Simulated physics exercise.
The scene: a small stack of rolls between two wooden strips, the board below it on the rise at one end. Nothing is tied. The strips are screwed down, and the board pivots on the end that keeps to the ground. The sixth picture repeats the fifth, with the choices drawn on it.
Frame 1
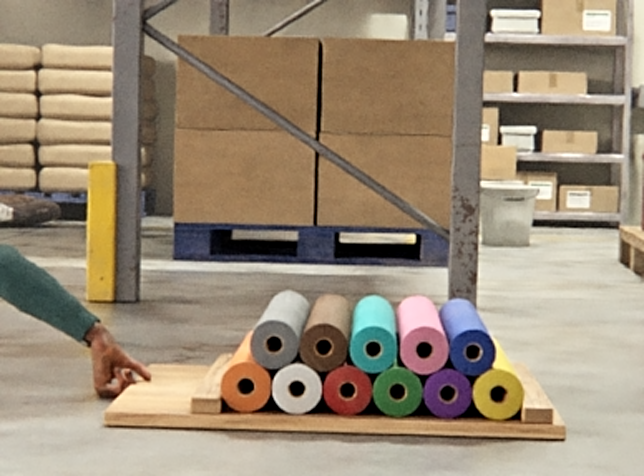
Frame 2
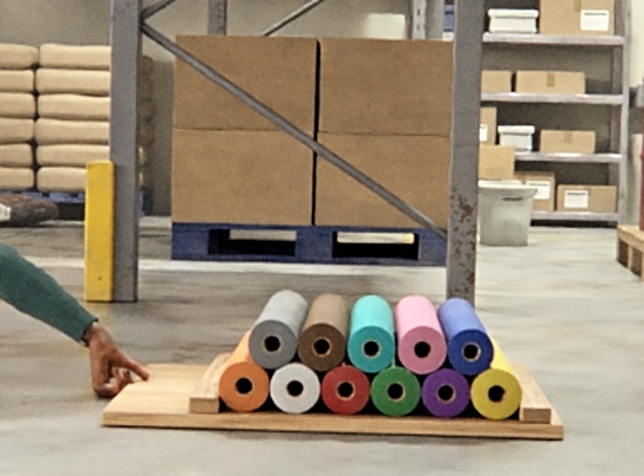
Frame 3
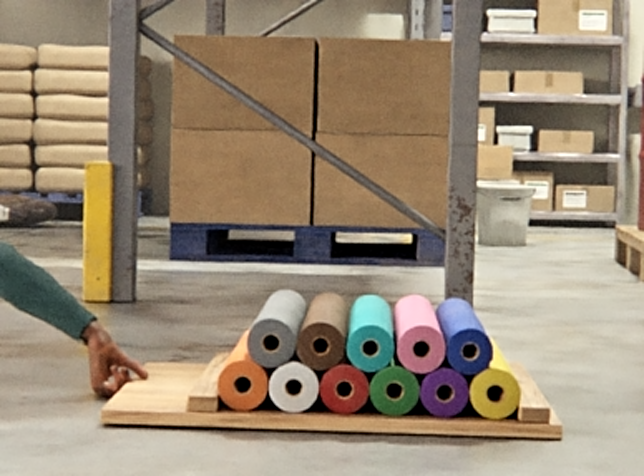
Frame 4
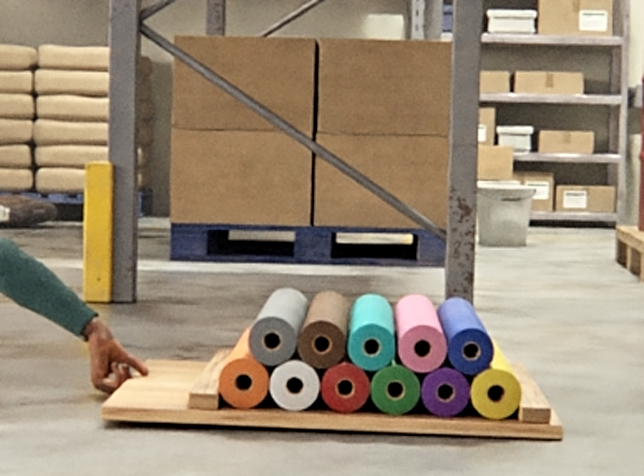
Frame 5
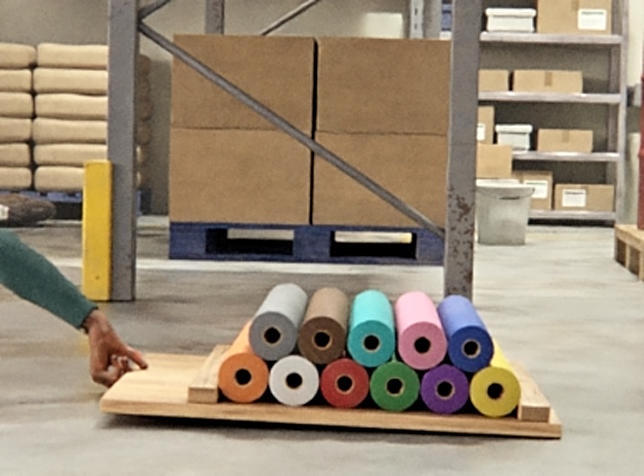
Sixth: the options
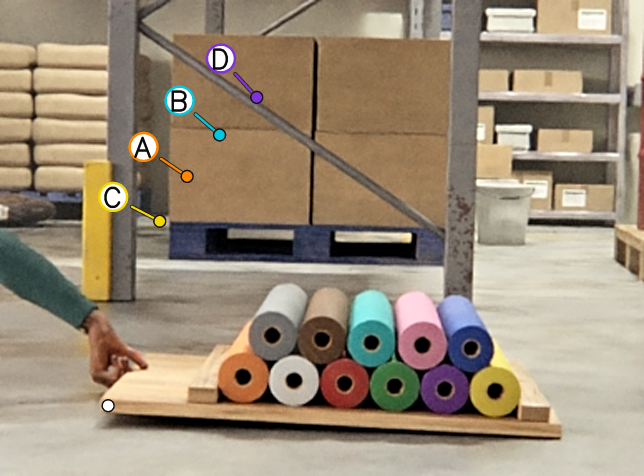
Colourful rolls stacked in two rows between wooden strips on a board, a hand slightly raising its left end in a warehouse.
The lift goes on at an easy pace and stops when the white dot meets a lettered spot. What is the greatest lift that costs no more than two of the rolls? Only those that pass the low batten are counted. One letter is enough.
The answer is mark C.
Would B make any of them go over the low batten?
Yes.
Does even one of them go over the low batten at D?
Yes.
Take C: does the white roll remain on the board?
The white roll: Yes.
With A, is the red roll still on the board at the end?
Yes, with A.
On the copy, A at (187, 176); B at (220, 135); C at (160, 221); D at (257, 97); the white dot at (108, 405).
On C. First, board at 16°.
Then, board at 26°.
Finally, board at 26°, none over the low batten.
By contrast, A five over the low batten; B five over the low batten; D eleven over the low batten.
